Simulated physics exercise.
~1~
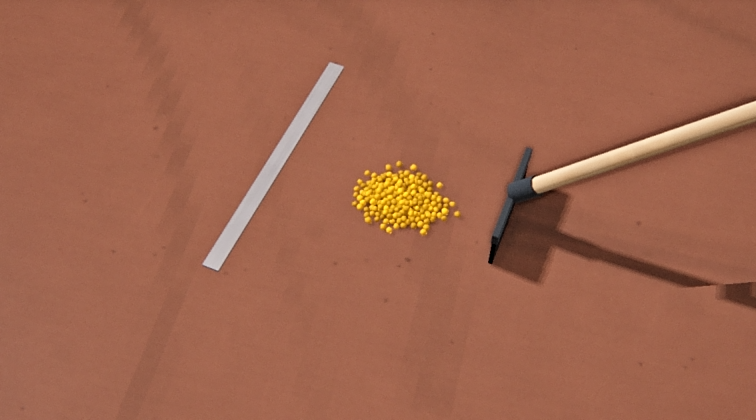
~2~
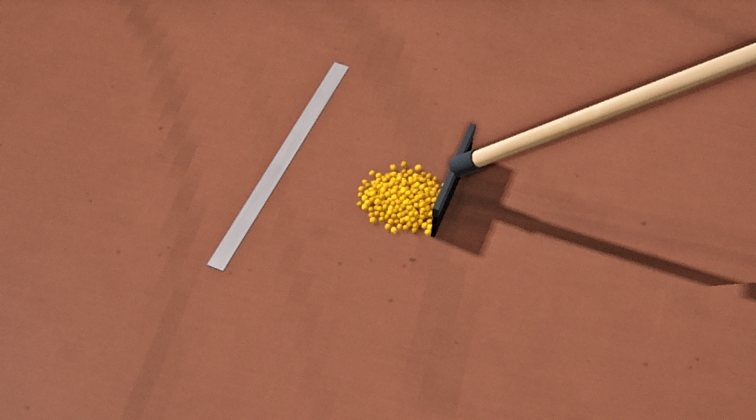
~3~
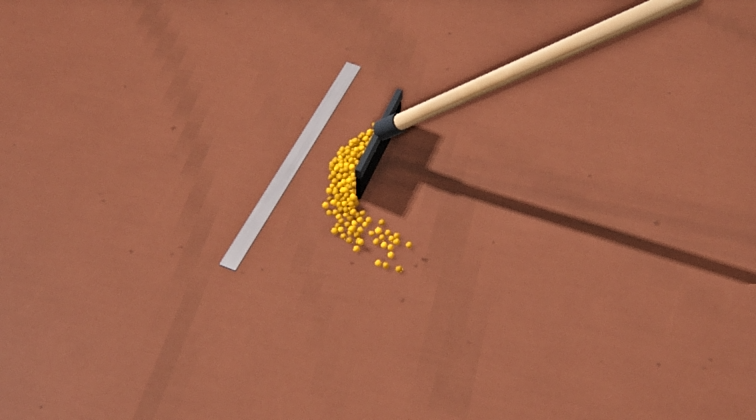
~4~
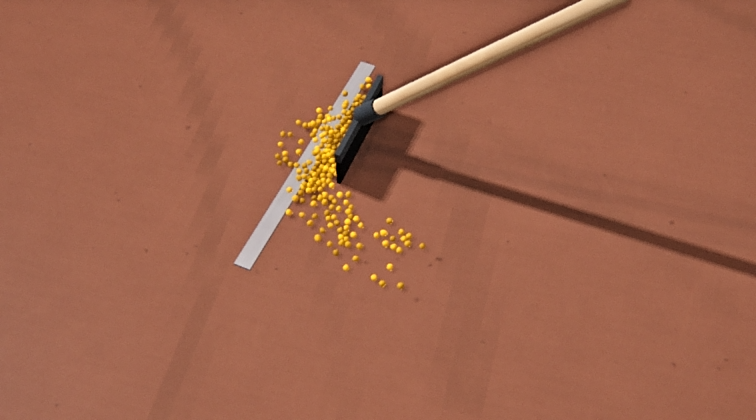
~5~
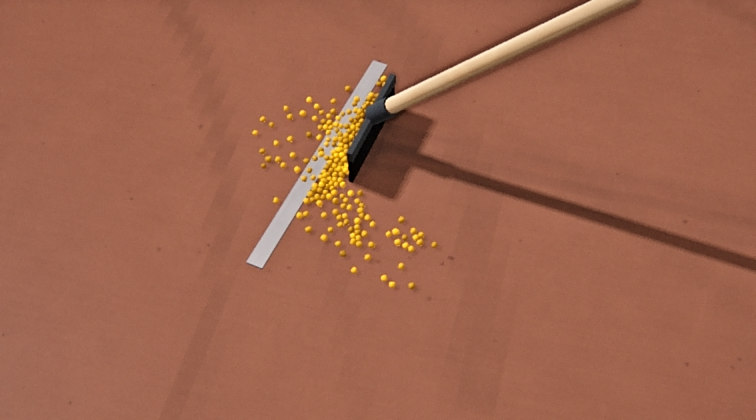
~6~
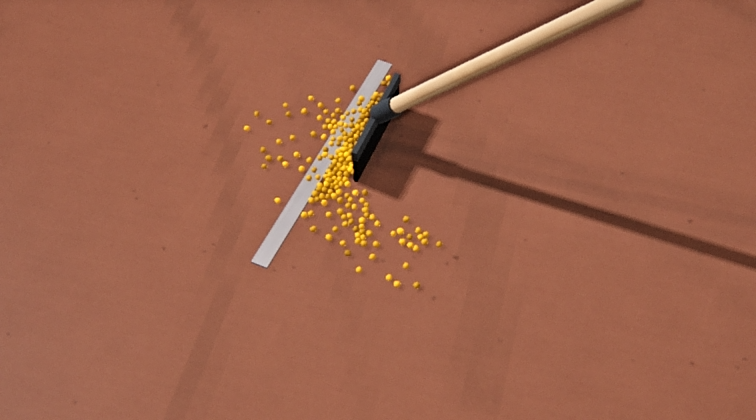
A black squeegee on a pale wooden handle slid left into a heap of yellow maize kernels and pushed them up to a slanted grey strip, then stopped, leaving some scattered on and past the strip and most spread in front of it.
